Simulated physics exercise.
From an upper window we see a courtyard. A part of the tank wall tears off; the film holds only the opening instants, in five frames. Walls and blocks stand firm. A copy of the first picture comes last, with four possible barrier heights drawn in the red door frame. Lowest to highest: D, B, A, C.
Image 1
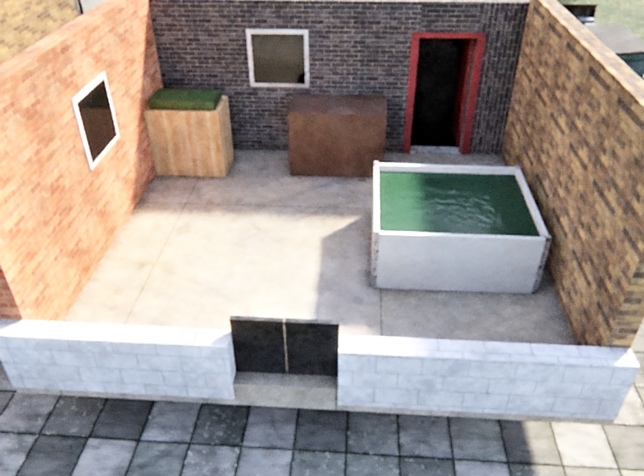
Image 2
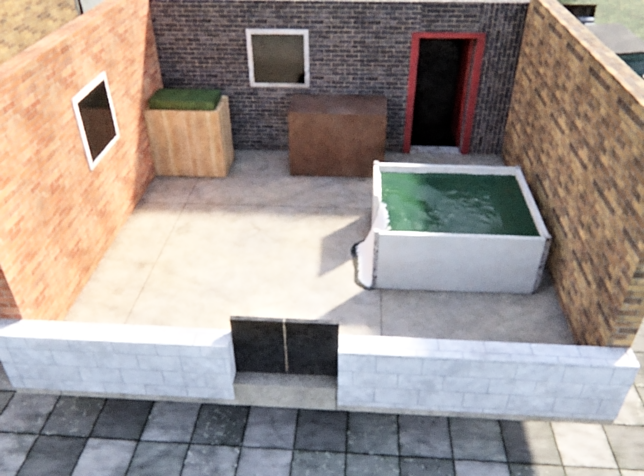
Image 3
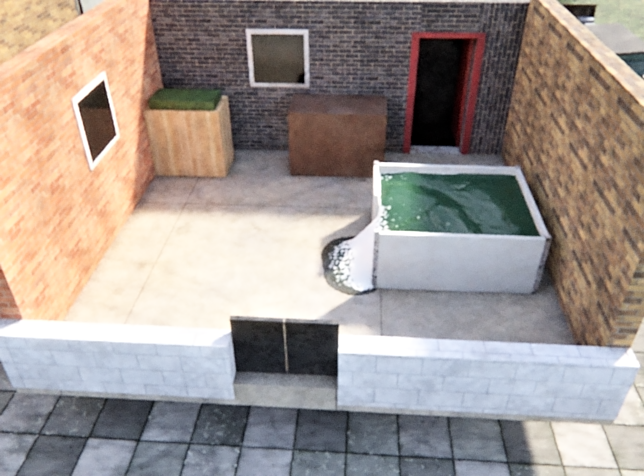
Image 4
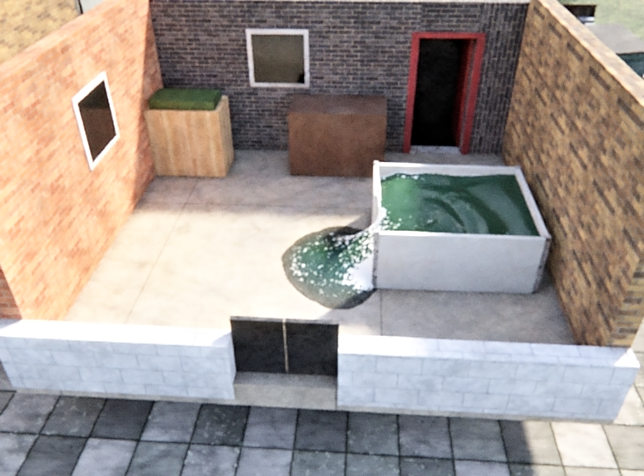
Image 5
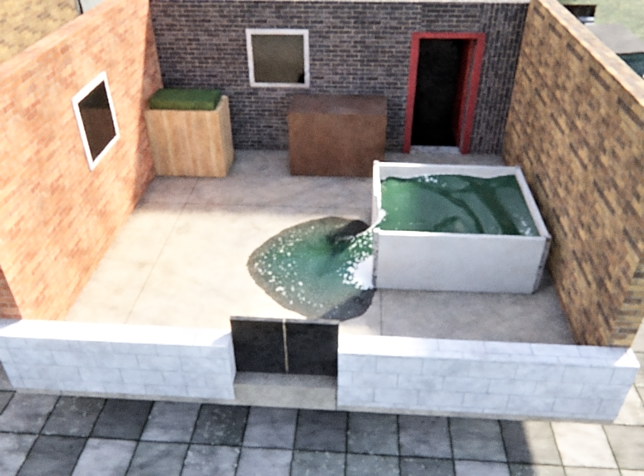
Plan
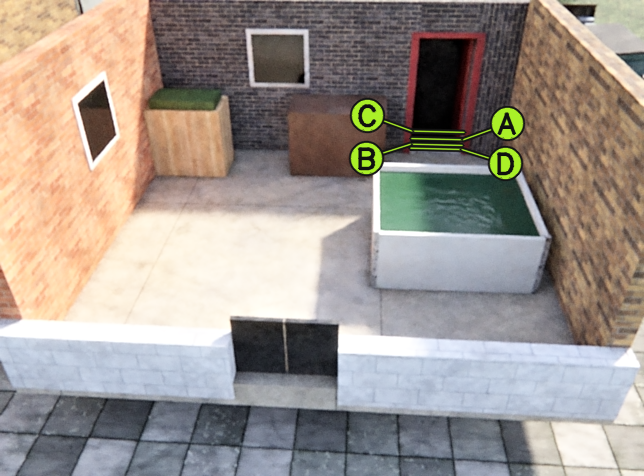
Green water pouring from the left side of a white tank and spreading leftward in a foamy puddle across a walled courtyard.
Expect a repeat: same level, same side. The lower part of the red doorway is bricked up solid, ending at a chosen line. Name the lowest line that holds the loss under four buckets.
Choose D.
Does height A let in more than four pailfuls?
No.
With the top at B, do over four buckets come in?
No, not at all.
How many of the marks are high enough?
All four.
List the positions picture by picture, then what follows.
Water in the tank at rest, its middle at (452, 203); foot of the red doorway at (435, 153); shut gate at (285, 329).
Water covers 1 % of the ground and shows as far out as (366, 242).
Water covers 3 % of the ground and shows as far out as (336, 242).
Water covers 6 % of the ground and shows as far out as (290, 253).
Water covers 10 % of the ground and shows as far out as (253, 260).
On the marked copy, A at (437, 139); B at (436, 144); C at (438, 131); D at (436, 148); from the bottom up D, B, A, C.
With A, nothing gets over.
With B, nothing gets over.
With C, nothing gets over.
With D, nothing gets over.
